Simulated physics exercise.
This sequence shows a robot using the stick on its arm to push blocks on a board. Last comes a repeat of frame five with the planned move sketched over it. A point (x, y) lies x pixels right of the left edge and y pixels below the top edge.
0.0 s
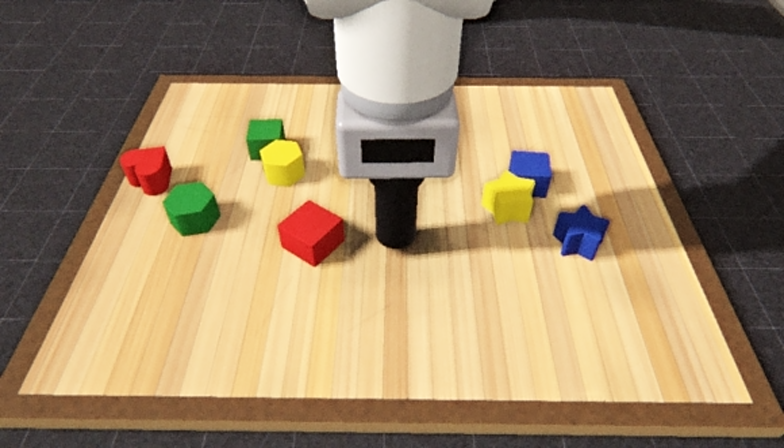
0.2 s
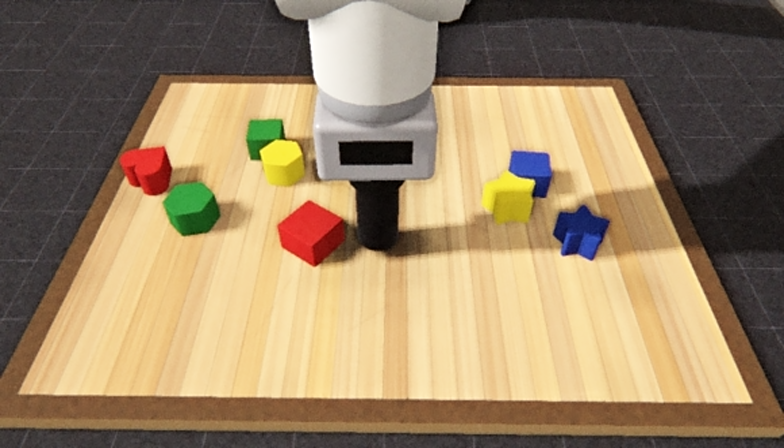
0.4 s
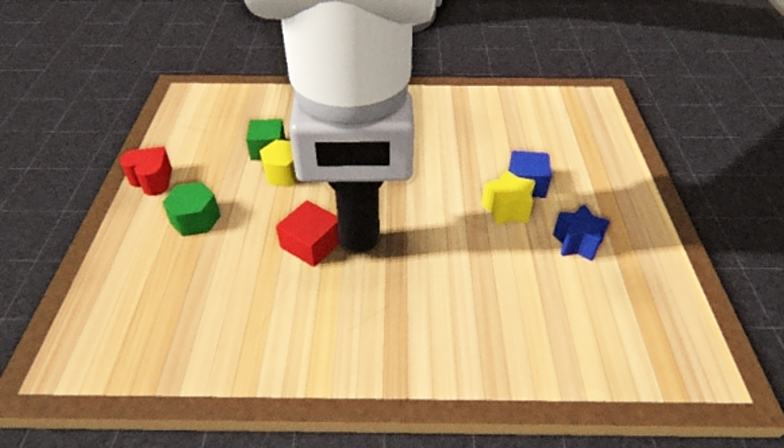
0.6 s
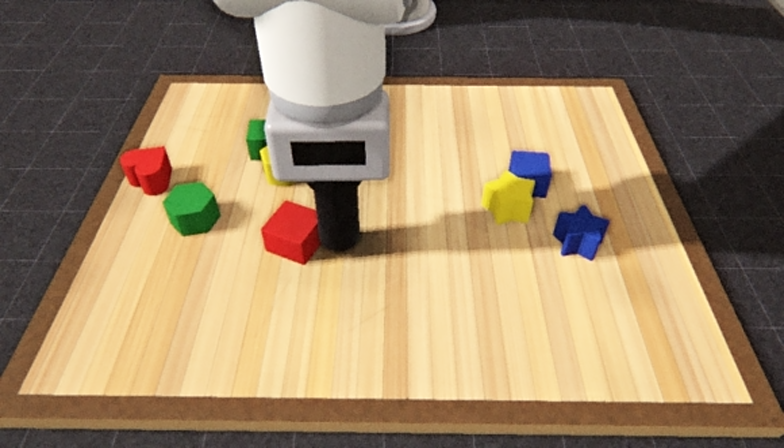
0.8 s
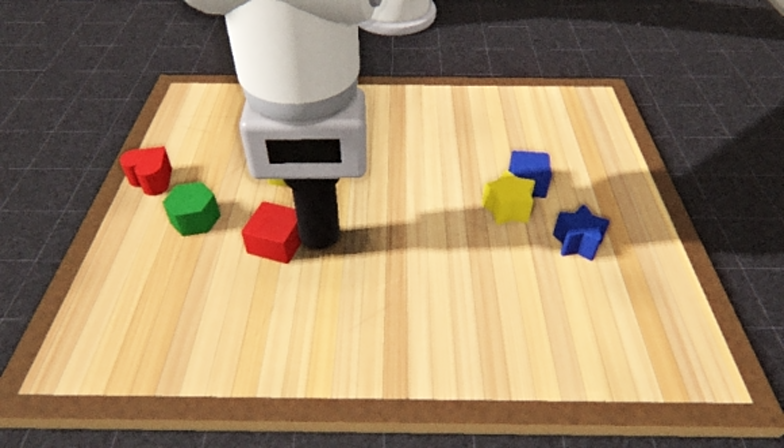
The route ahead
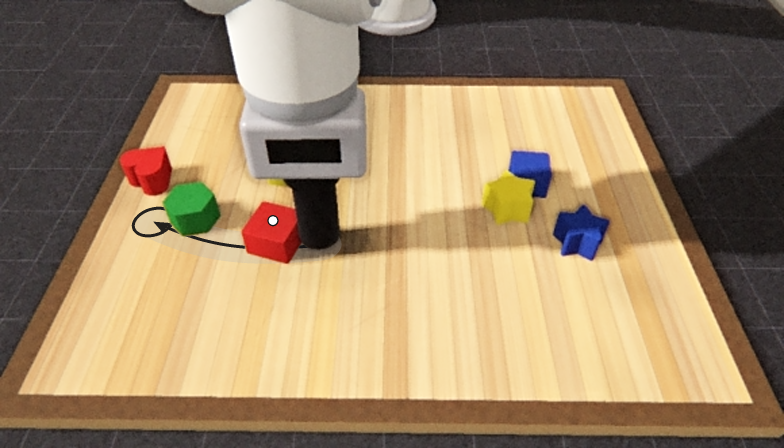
A robot arm moves left and pushes the red square block left across the board.
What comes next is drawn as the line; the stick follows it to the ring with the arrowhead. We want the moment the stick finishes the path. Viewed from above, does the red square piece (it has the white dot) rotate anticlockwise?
That would be a yes.
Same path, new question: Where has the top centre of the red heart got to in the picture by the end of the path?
My prediction: (141, 144).
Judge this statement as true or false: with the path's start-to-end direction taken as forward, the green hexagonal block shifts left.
Verdict: False.
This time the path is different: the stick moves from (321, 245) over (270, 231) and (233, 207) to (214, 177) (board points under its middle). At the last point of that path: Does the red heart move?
My answer is no.
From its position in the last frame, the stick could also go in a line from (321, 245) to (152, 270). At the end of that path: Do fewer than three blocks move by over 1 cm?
It seems so.
Path on the board, from (321, 245) by way of (260, 248) and (202, 240) to (154, 222); the dot is on the red square piece.
On the path given first. One third of the way, stick (257, 239); green hexagonal block (182, 196); red square piece (209, 223).
Two thirds of the way, stick (199, 231); green hexagonal block (157, 188), turned 55° clockwise; red square piece (148, 223), turned 25° anticlockwise.
At the end, stick (150, 213); red heart (141, 144), turned 20° clockwise; green hexagonal block (134, 174), turned 75° clockwise; red square piece (105, 224), turned 70° anticlockwise.
